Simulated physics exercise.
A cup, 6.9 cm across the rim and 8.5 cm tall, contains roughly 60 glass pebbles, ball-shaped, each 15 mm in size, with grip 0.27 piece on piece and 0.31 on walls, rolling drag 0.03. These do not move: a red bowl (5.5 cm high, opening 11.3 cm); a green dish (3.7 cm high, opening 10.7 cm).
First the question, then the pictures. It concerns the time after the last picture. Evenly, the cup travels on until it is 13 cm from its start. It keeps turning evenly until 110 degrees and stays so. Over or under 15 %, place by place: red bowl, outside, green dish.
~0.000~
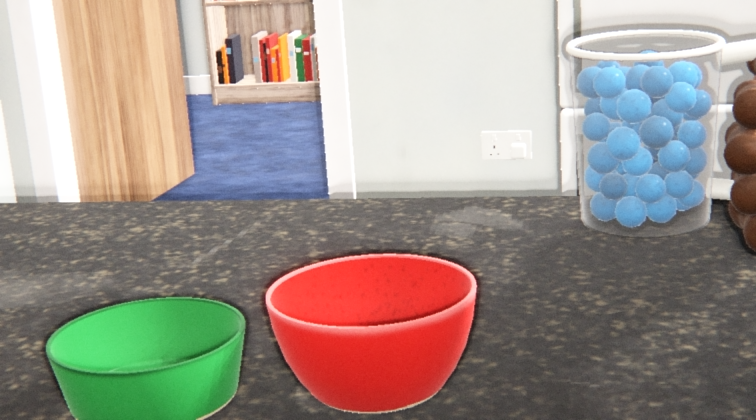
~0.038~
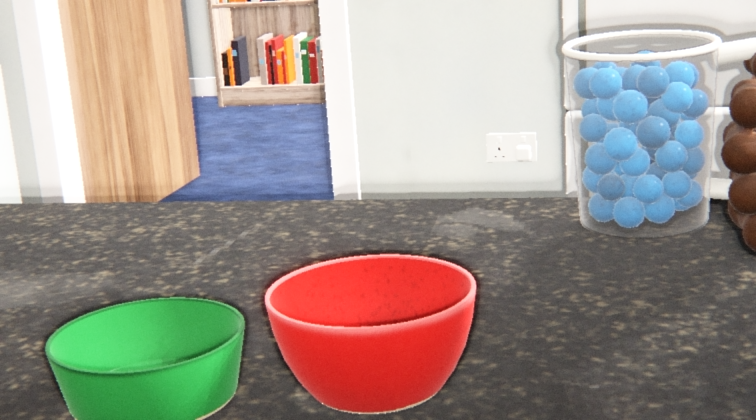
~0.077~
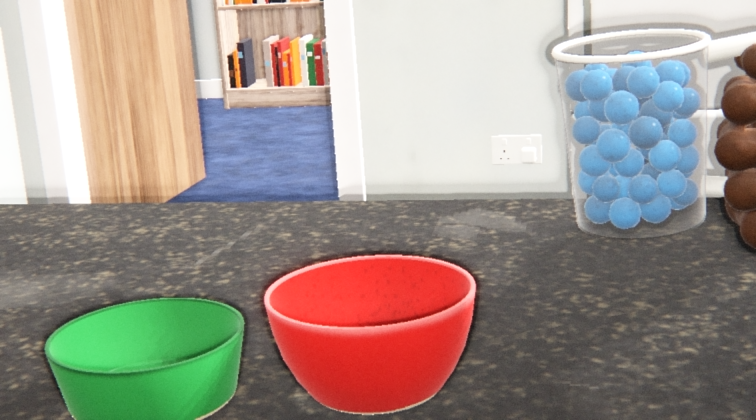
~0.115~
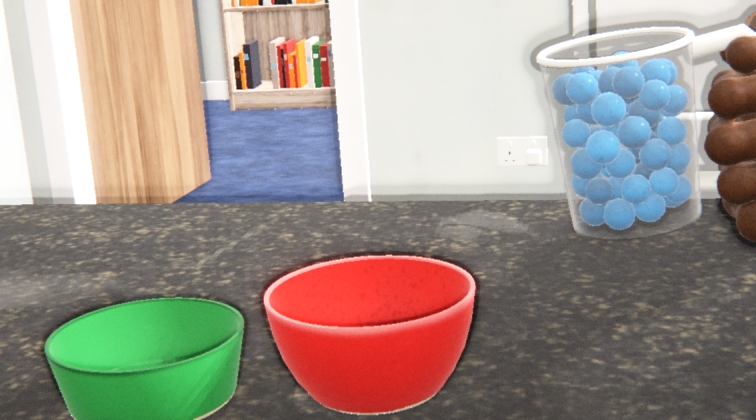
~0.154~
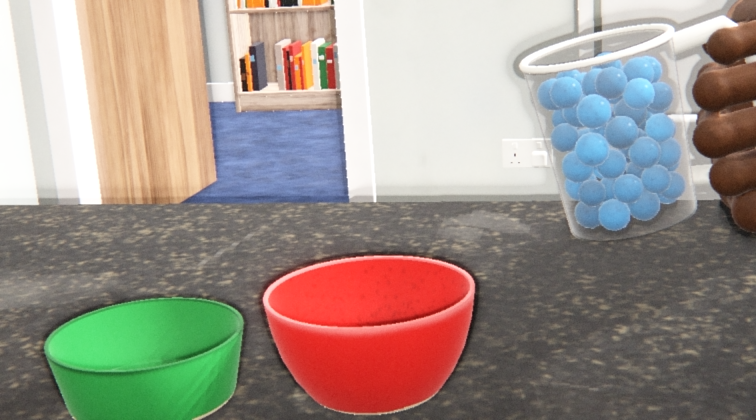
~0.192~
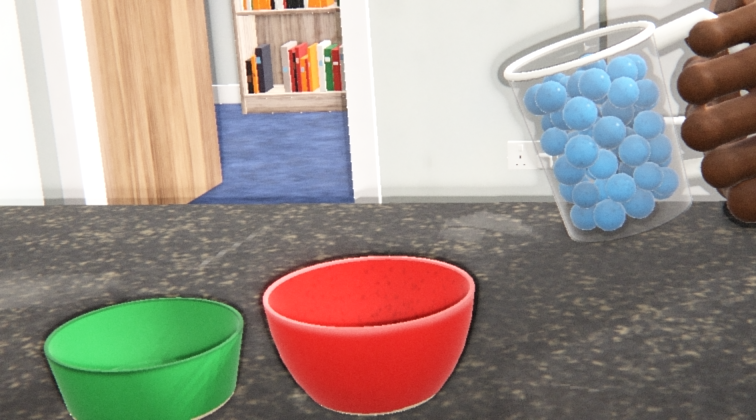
Red bowl: Over, outside: Over, green dish: Over.
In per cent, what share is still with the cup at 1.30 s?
Estimated remainder: 0 %.
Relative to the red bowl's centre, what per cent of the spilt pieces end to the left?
Close to 90 in a hundred.
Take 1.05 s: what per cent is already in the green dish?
5 per cent.
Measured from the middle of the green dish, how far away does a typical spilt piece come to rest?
Roughly 36 cm.
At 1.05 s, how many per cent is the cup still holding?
Close to 50 in a hundred parts of the load.
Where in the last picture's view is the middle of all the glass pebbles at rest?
Around (222, 371).
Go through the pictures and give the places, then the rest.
The first frame shows cup at (645, 86); tilt 0 degrees; moved 0.0 cm; lip at (571, 49); top of the load at (640, 81); red bowl at (371, 288); green dish at (147, 332).
The second frame shows cup at (641, 86); tilt 1 degrees; moved 0.1 cm; lip at (567, 50); top of the load at (637, 81).
The third frame shows cup at (633, 87); tilt 3 degrees; moved 0.4 cm; lip at (557, 53); top of the load at (627, 82).
The fourth frame shows cup at (620, 88); tilt 7 degrees; moved 0.8 cm; low side left; lip at (542, 59); top of the load at (628, 83).
The fifth frame shows cup at (605, 88); tilt 11 degrees; moved 1.3 cm; low side left; lip at (524, 66); top of the load at (622, 82).
The sixth frame shows cup at (590, 89); tilt 16 degrees; moved 1.8 cm; low side left; lip at (509, 74); top of the load at (594, 84); red bowl at (369, 289); green dish at (145, 331). It turns about 120 degrees a second.
After 0.52 s, tilt 55 degrees; cup 100 %; middle of all pieces near (523, 139).
After 0.80 s, tilt 89 degrees; cup 95 %, in the air 5 %; middle of all pieces near (444, 148).
After 1.05 s, tilt 110 degrees; outside 5 %, cup 50 %, green dish 5 %, red bowl 30 %, in the air 10 %; middle of all pieces near (338, 247).
Then, at 1.30 s, tilt 110 degrees; outside 30 %, green dish 25 %, red bowl 35 %, in the air 10 %; middle of all pieces near (230, 368).
In the end, at 3.1 s, outside 40 %, cup 0 %, green dish 30 %, red bowl 35 %.
